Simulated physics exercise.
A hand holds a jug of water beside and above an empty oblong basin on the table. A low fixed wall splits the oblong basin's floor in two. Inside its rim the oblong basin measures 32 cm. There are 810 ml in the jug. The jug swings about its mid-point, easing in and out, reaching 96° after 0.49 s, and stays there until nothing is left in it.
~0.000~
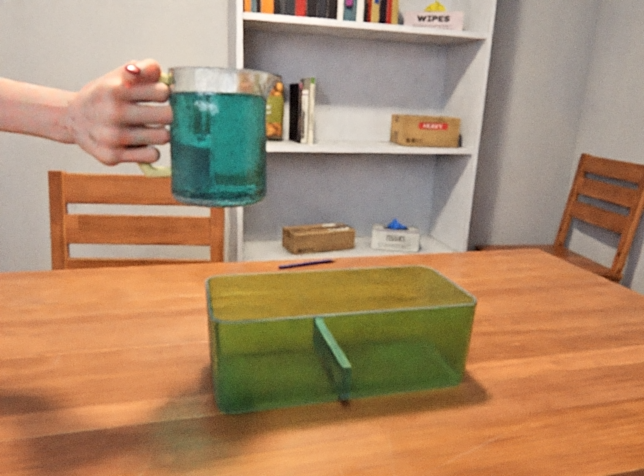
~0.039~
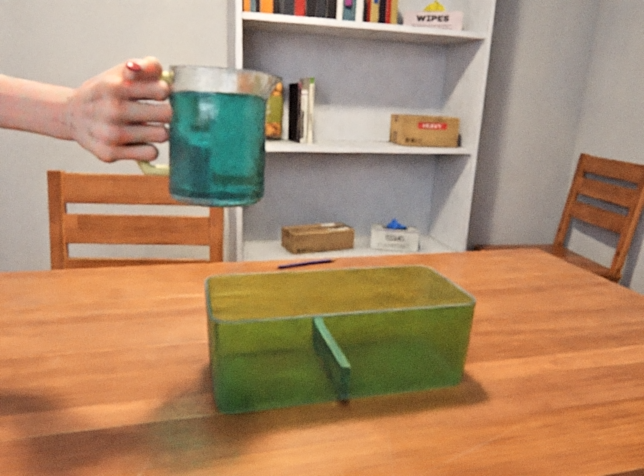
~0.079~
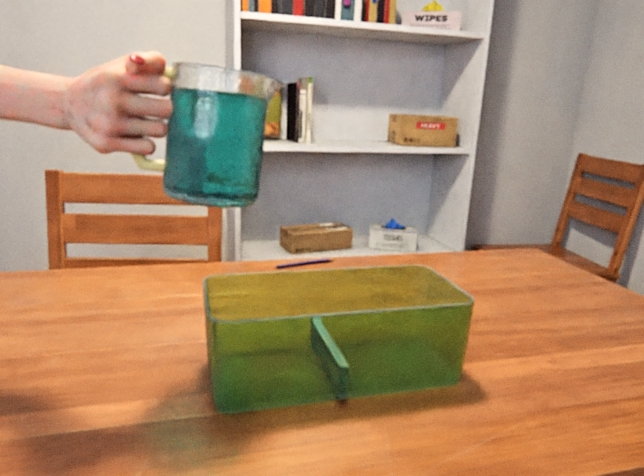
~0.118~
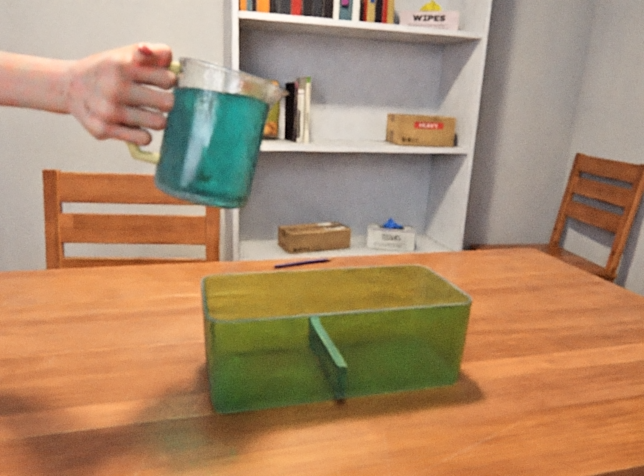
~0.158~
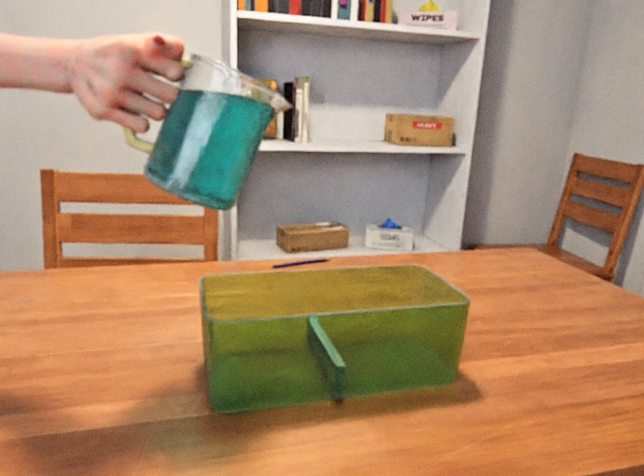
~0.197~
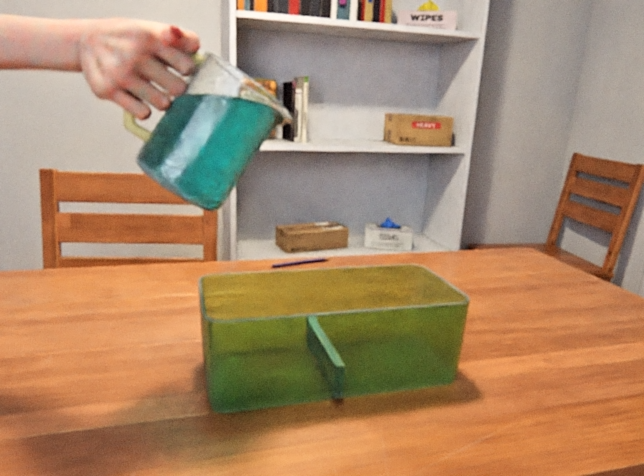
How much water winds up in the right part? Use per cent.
About 83 per cent.
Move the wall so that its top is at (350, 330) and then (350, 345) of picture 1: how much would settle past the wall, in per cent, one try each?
First 40, then 50 per cent.
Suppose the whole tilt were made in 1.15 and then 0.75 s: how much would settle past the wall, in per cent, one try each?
In turn about 85 and 80 per cent.
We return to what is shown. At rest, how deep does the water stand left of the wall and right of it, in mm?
Some 6 mm on the left and 32 mm on the right.
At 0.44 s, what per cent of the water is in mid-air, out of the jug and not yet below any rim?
About 28 per cent.
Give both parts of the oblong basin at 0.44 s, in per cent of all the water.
Near 0 on the left, 4 on the right.
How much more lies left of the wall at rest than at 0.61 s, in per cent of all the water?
About 12 per cent.
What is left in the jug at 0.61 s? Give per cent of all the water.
Near 34 in a hundred.
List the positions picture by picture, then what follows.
It leans 0°; its right rim is at (282, 76); the water meets the walls at (172, 93) and (263, 96); the oblong basin's rim runs from (209, 299) to (452, 284); the wall's top is at (331, 341), in the first frame.
It leans 2°; its right rim is at (283, 78); the water meets the walls at (172, 92) and (264, 97), in the second frame.
It leans 6°; its right rim is at (285, 83); the water meets the walls at (173, 90) and (265, 99), in the third frame.
It leans 13°; its right rim is at (289, 92); the water meets the walls at (175, 97) and (267, 101), in the fourth frame.
It leans 23°; its right rim is at (293, 105); the water meets the walls at (168, 116) and (273, 106), in the fifth frame.
It leans 33°; its right rim is at (296, 121); the water meets the walls at (158, 125) and (281, 112), in the sixth frame.
By 0.44 s the tilt is 93° and 69 per cent is still to pour, 0 is left of the wall and 4 right of it.
By 0.61 s the tilt is 96° and 33 per cent is still to pour, 1 is left of the wall and 40 right of it.
By 0.79 s the tilt is 96° and 14 per cent is still to pour, 2 is left of the wall and 70 right of it.
By 0.99 s the tilt is 96° and 6 per cent is still to pour, 6 is left of the wall and 81 right of it.
At rest 14 per cent lies left of the wall, 83 right of it and 3 outside.
